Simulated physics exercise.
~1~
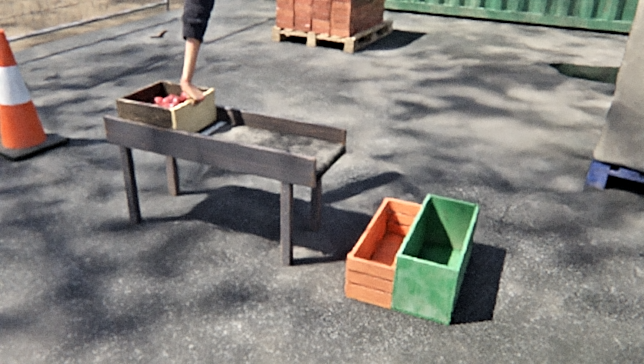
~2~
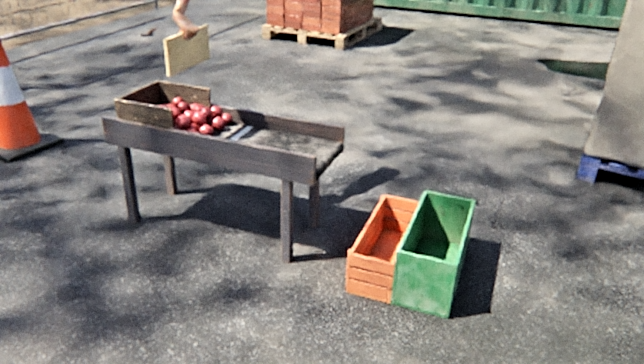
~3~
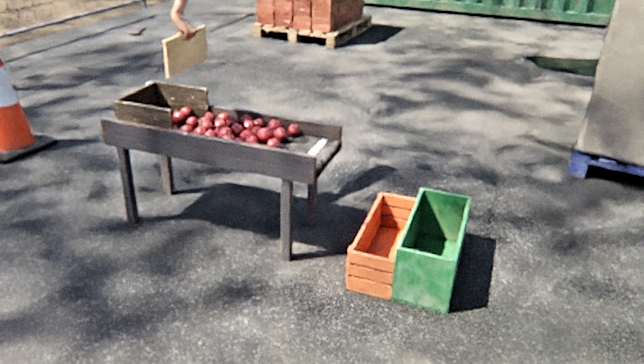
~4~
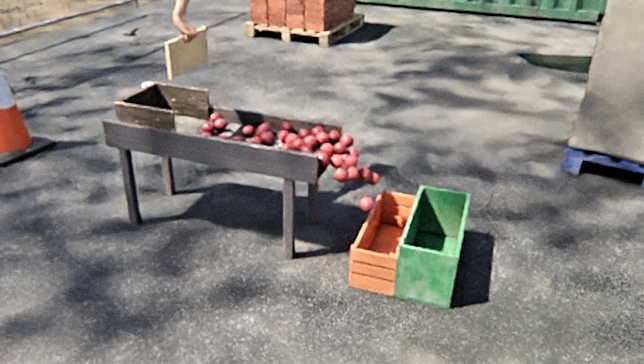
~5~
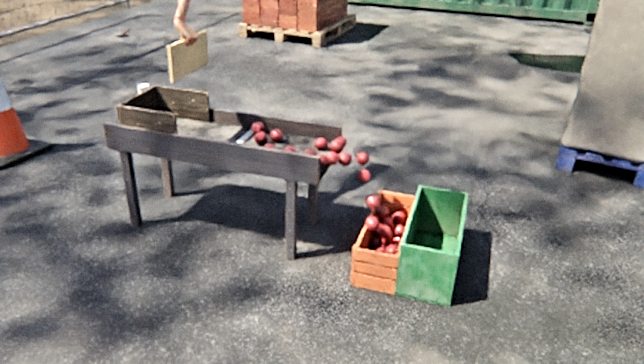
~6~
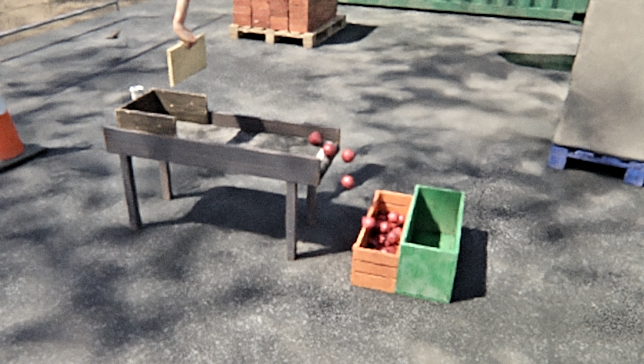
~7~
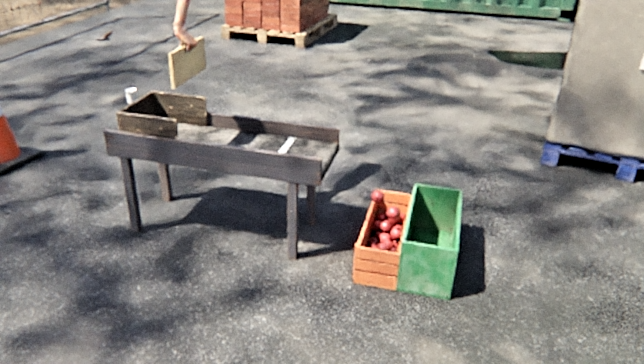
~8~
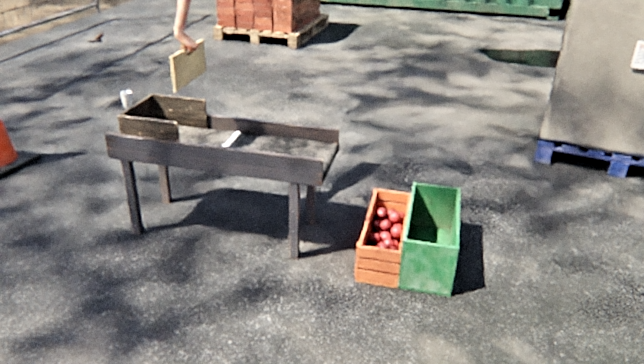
Red apples ride the belt rightward from the opened pen and drop into the orange tub.
